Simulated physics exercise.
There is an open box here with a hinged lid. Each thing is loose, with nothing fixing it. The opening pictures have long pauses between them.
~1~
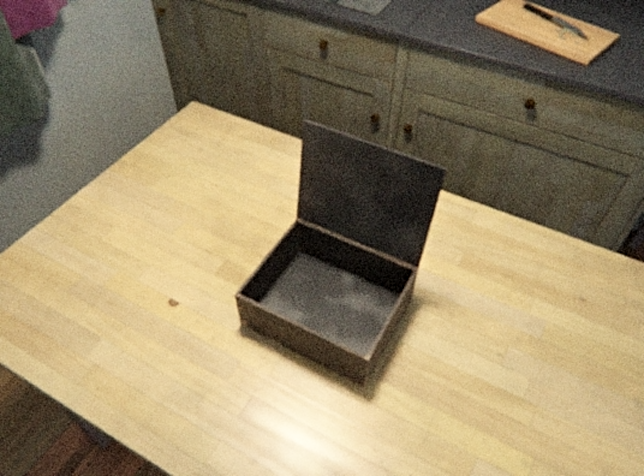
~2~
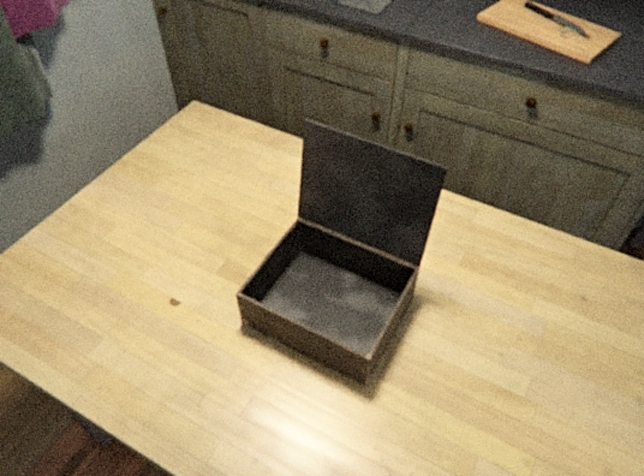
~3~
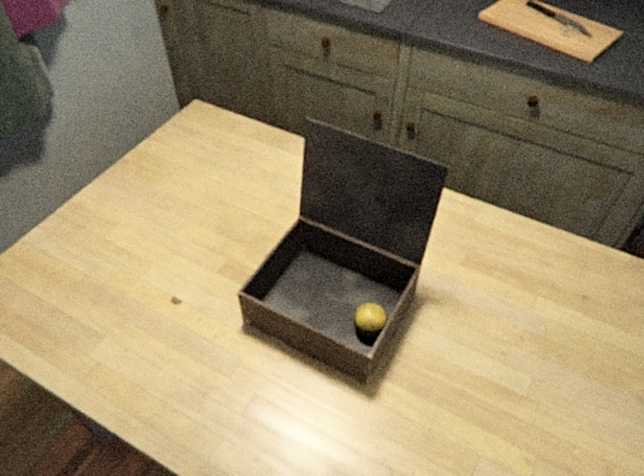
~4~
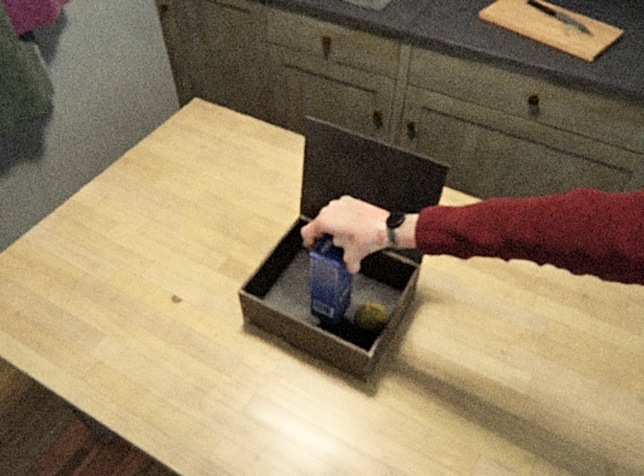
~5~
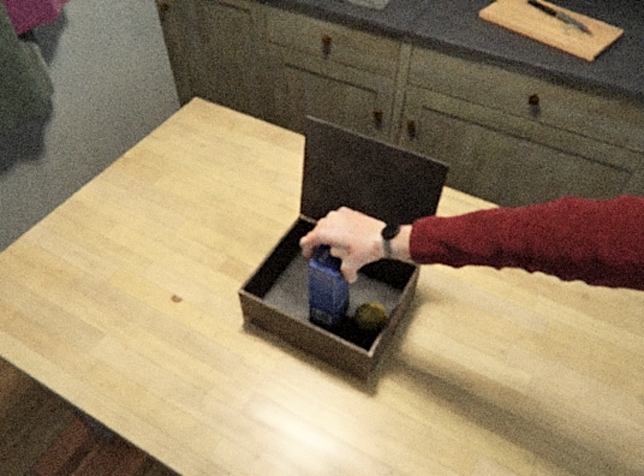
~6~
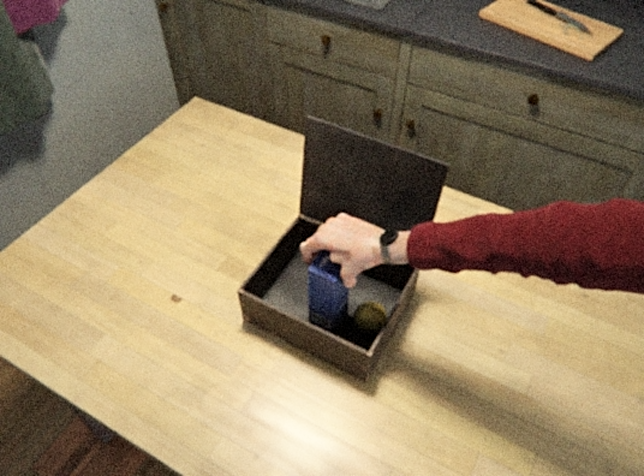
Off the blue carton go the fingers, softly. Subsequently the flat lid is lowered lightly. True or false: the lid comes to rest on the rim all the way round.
False, it is held up.
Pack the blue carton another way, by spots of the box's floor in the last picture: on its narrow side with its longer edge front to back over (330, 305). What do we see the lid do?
The lid settles shut this time.
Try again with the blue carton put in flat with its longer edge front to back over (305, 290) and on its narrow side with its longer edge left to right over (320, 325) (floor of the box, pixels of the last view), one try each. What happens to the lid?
Packed the first way the lid lowers fully; packed the second way it lowers fully.
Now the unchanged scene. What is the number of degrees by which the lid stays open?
Roughly 40°.
Then, 1.20 s on from there, lid starting down.
Then, 1.70 s on from there, lid 51° above the rim.
Then, 3.00 s on from there, lid 38° above the rim.
In the end, lid 38° above the rim; both unmoved. At the end, from the last picture's camera, blue carton near (329, 294).
